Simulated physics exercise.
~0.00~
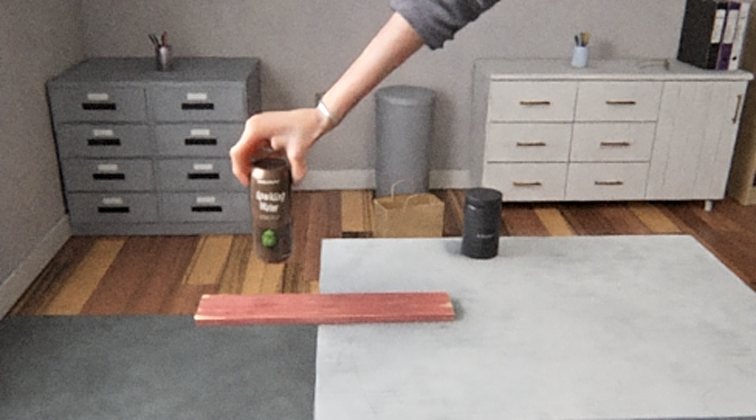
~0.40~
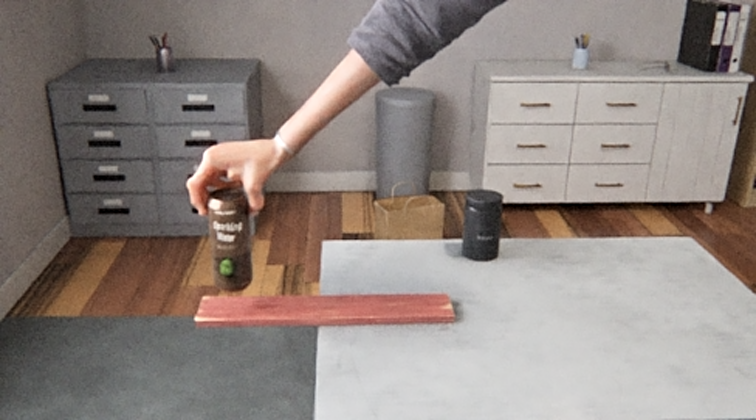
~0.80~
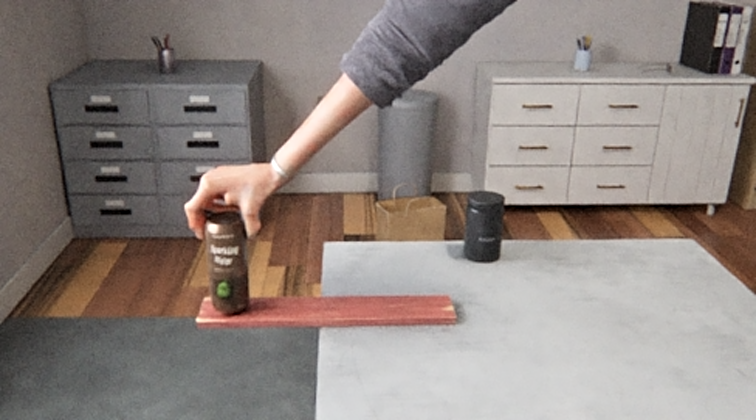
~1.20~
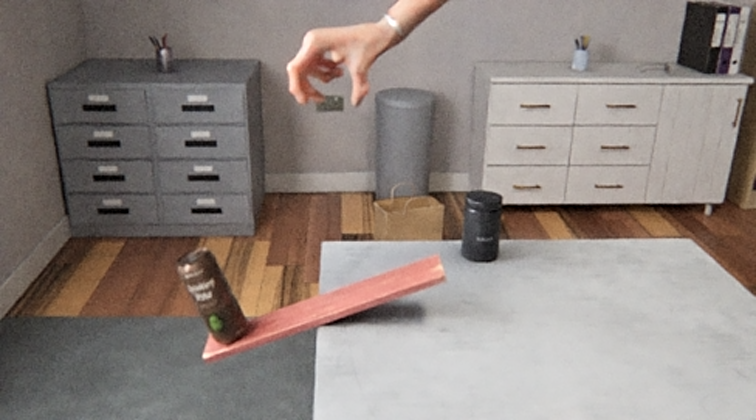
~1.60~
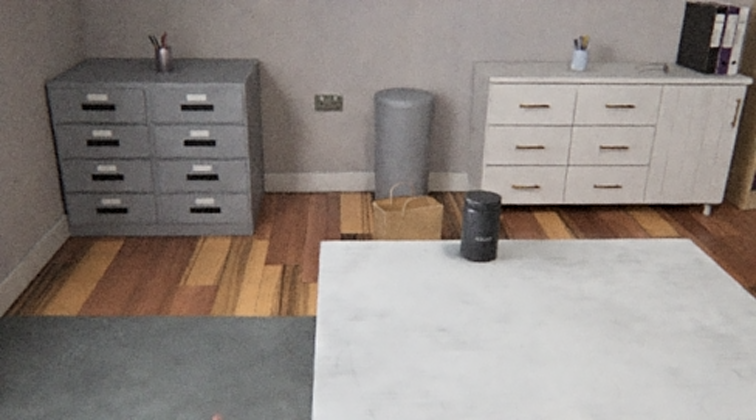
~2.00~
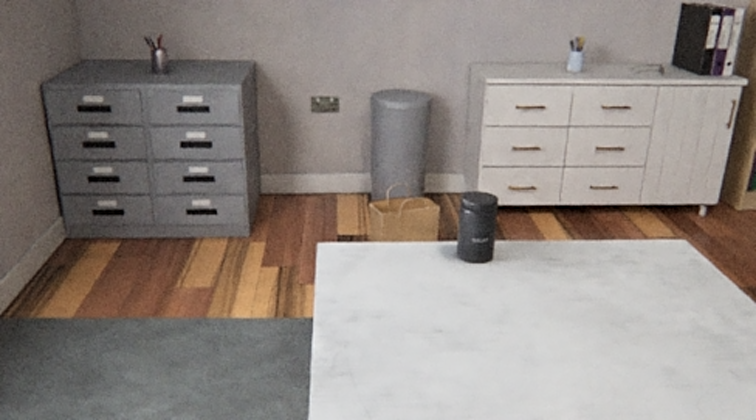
The footage shows a hand lowering a brown can onto the left end of a red plank overhanging a pale table, then letting go and drawing back as the plank tilts; plank and can tip off the edge and drop from view, leaving the black jar standing in place.
